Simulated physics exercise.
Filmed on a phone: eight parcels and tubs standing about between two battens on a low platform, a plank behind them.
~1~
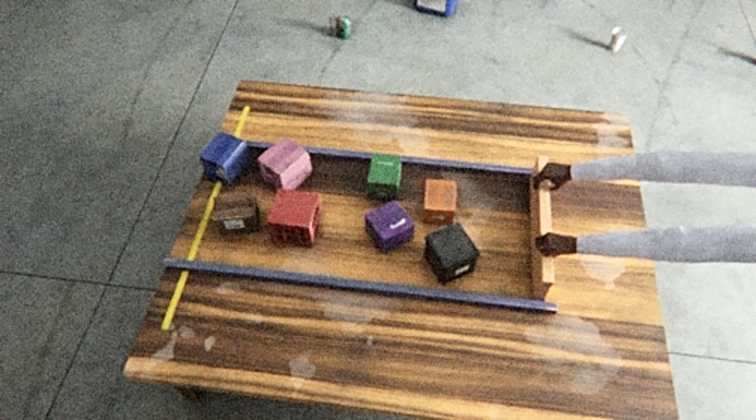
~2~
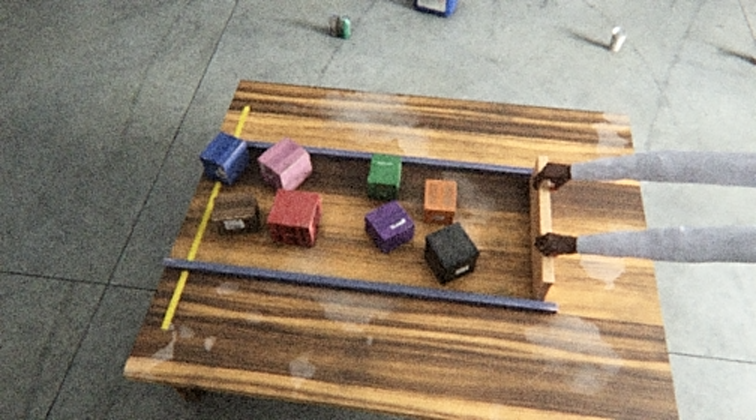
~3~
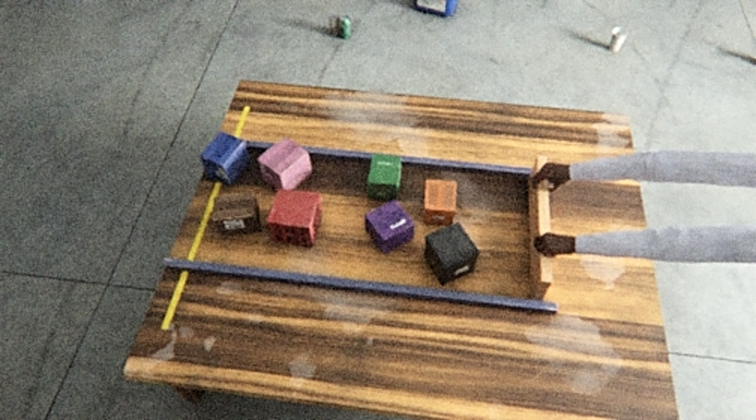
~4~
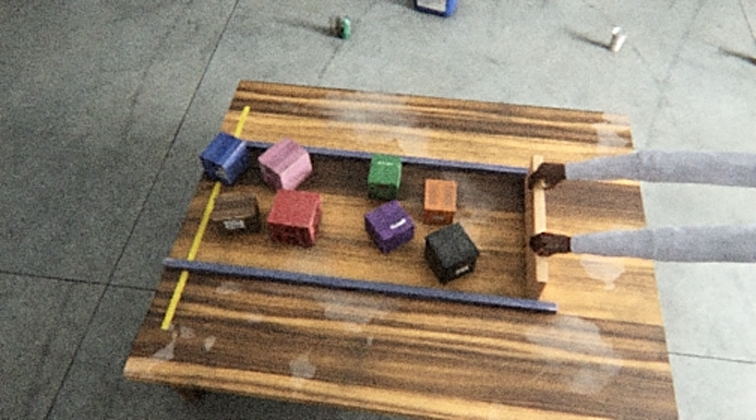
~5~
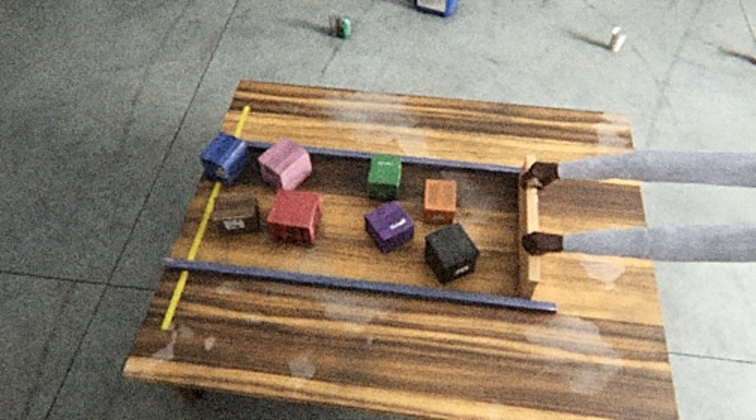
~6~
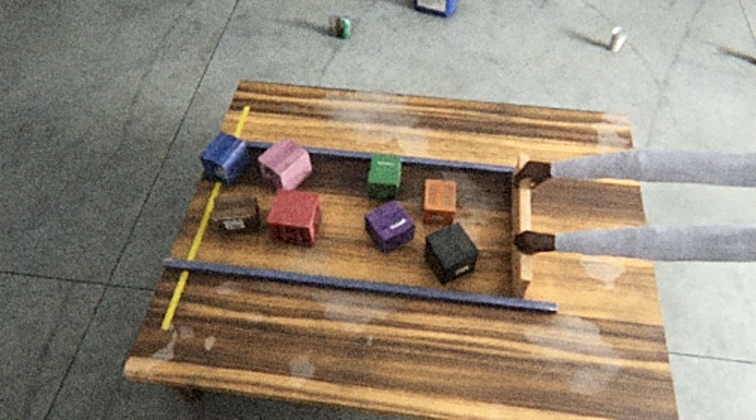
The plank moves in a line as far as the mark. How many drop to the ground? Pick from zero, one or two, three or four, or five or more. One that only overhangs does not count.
Outcome: The number that fall off is five or more.
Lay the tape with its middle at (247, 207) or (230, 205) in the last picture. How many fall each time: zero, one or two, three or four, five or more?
Taking them in turn, either three or four; five or more.
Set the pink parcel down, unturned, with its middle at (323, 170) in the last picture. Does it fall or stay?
Then it drops off.
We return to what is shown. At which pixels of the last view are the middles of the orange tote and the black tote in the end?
Near (201, 177) and (180, 216).
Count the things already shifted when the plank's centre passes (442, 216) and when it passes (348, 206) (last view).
At the one place 3, at the other 7.
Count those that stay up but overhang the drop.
That would be 2.
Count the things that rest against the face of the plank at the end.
2 of them.
Soon after, none off yet; blue parcel at rest near (226, 159); brown parcel at rest near (237, 215); pink parcel at rest near (286, 166).
At rest, the number that fall off is five or more; fallen, purple box, green box, red crate, pink parcel, brown parcel and blue parcel.
